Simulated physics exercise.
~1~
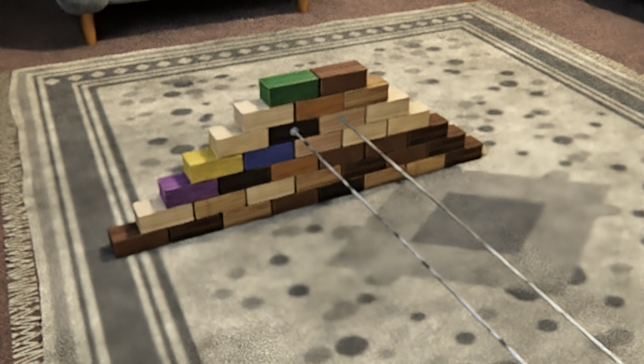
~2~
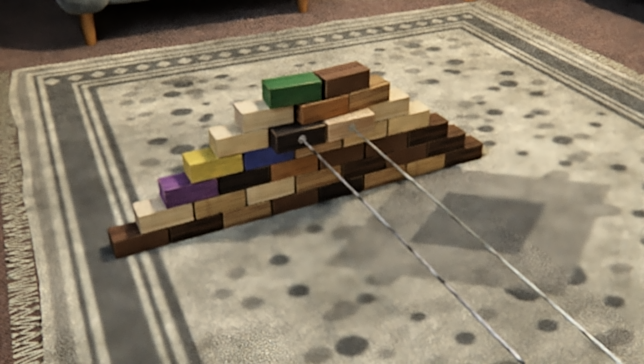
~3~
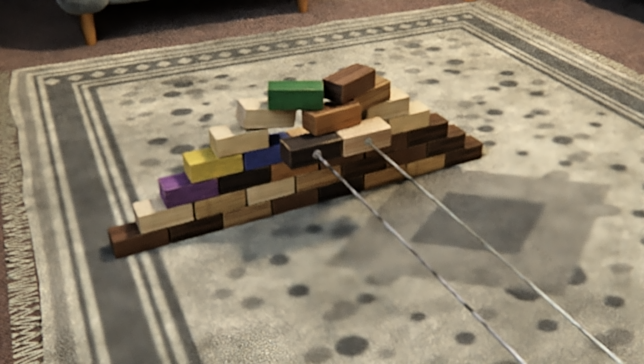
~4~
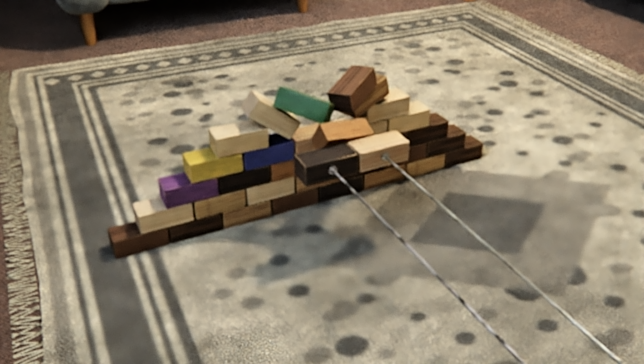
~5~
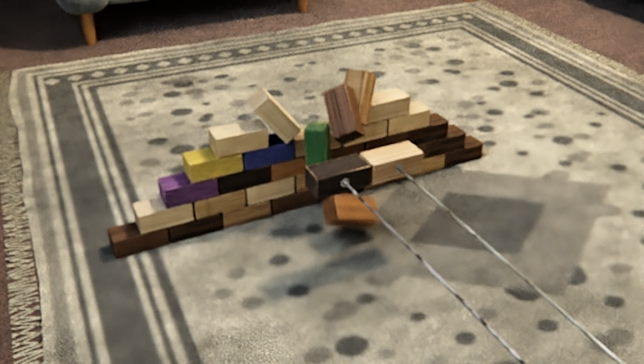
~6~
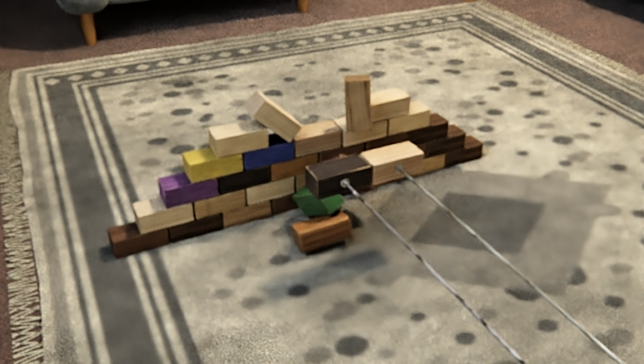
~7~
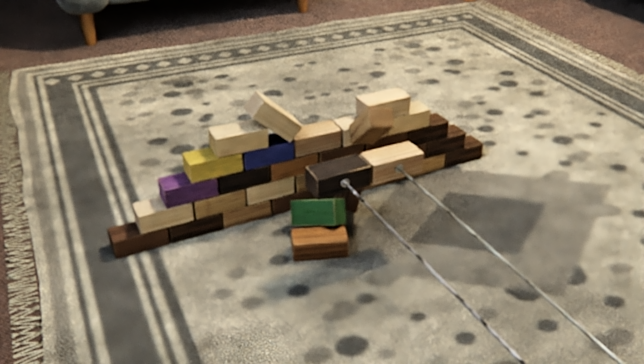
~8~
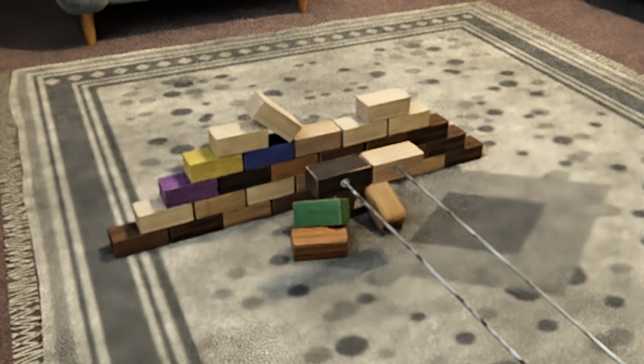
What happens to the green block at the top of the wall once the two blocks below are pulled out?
The green block tips and falls down the front of the wall, coming to rest in front of it beside a fallen brown block.
